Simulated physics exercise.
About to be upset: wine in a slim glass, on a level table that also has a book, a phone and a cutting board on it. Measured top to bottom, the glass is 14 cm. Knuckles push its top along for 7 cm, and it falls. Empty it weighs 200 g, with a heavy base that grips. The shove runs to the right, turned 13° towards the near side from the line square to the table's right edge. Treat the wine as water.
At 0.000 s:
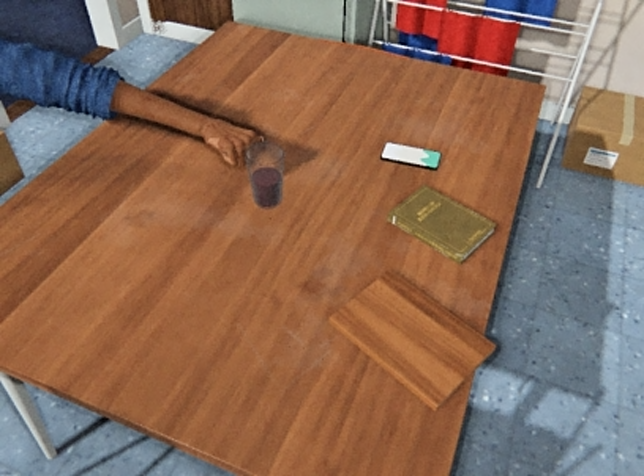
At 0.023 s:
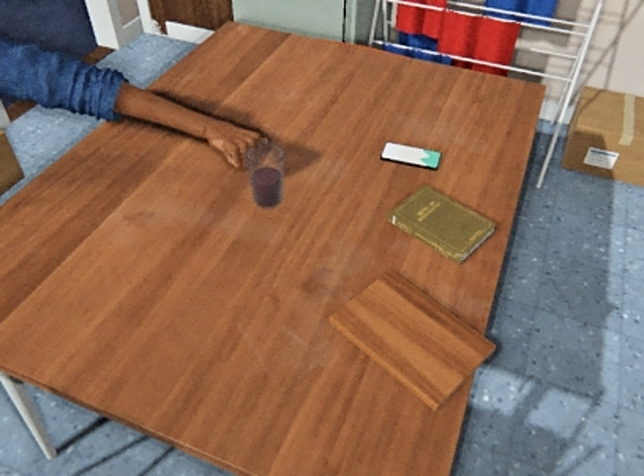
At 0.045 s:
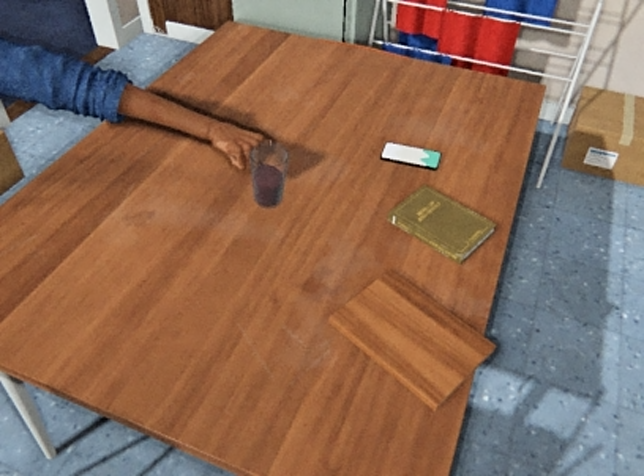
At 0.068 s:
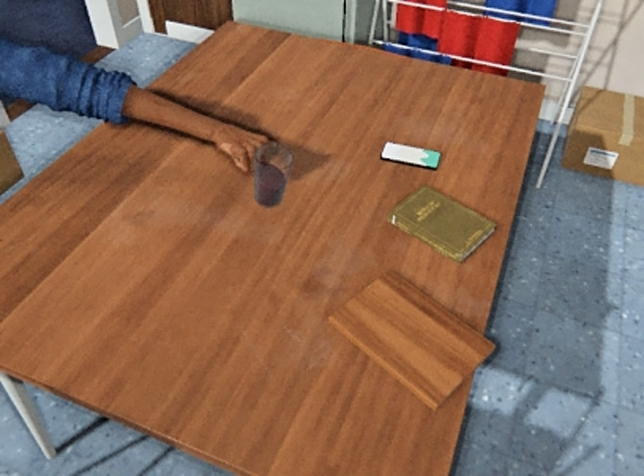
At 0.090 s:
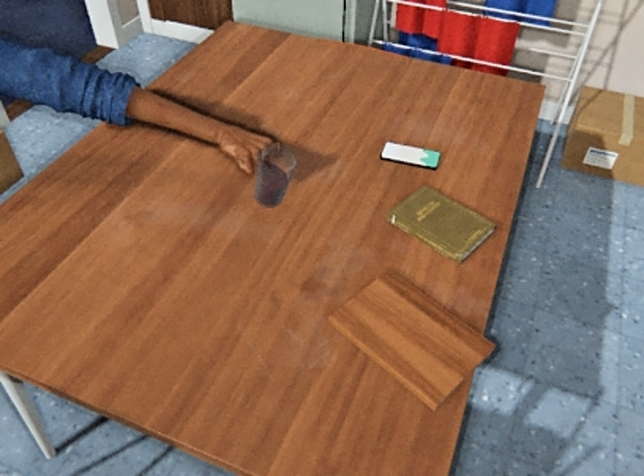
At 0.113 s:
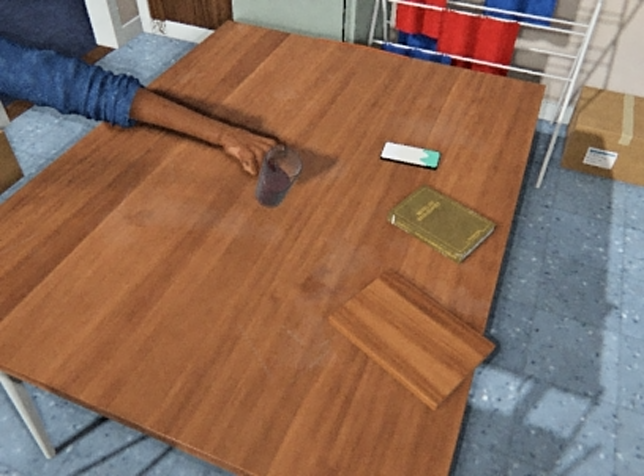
Glass of dark liquid being pushed at its top by a fist and leaning gradually rightward on a wooden table.
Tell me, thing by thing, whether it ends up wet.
The book gets wet, the phone keeps dry, the cutting board gets wet.
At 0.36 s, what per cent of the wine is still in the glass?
Amount remaining: Around 86 per cent.
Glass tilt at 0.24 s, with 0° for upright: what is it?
It's tilted some 56° from upright.
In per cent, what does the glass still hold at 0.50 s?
Roughly 44 per cent.
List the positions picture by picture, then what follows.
Tilt 0°; the fist is at (241, 145); surface from (253, 172) to (280, 180); the book is at (442, 218); the phone is at (411, 155); the cutting board is at (411, 331), in the first picture.
Tilt 0°; the fist is at (245, 147); surface from (253, 172) to (280, 179), in the second picture.
Tilt 5°; the fist is at (249, 149); surface from (255, 167) to (281, 180), in the third picture.
Tilt 11°; the fist is at (253, 151); surface from (259, 163) to (285, 182), in the fourth picture.
Tilt 17°; the fist is at (257, 152); surface from (262, 163) to (288, 182), in the fifth picture.
Tilt 23°; the fist is at (261, 154); surface from (264, 172) to (291, 183), in the sixth picture.
By 0.24 s the tilt is 55° and 100 per cent is in the glass, 0 has run off the table; wet so far, nothing.
By 0.36 s the tilt is 86° and 87 per cent is in the glass, 0 has run off the table; wet so far, nothing.
By 0.50 s the tilt is 86° and 43 per cent is in the glass, 0 has run off the table; wet so far, cutting board.
By 0.74 s the tilt is 86° and 21 per cent is in the glass, 2 has run off the table; wet so far, book, cutting board.
At rest 7 per cent is in the glass, 20 has run off the table; wet so far, book, cutting board.
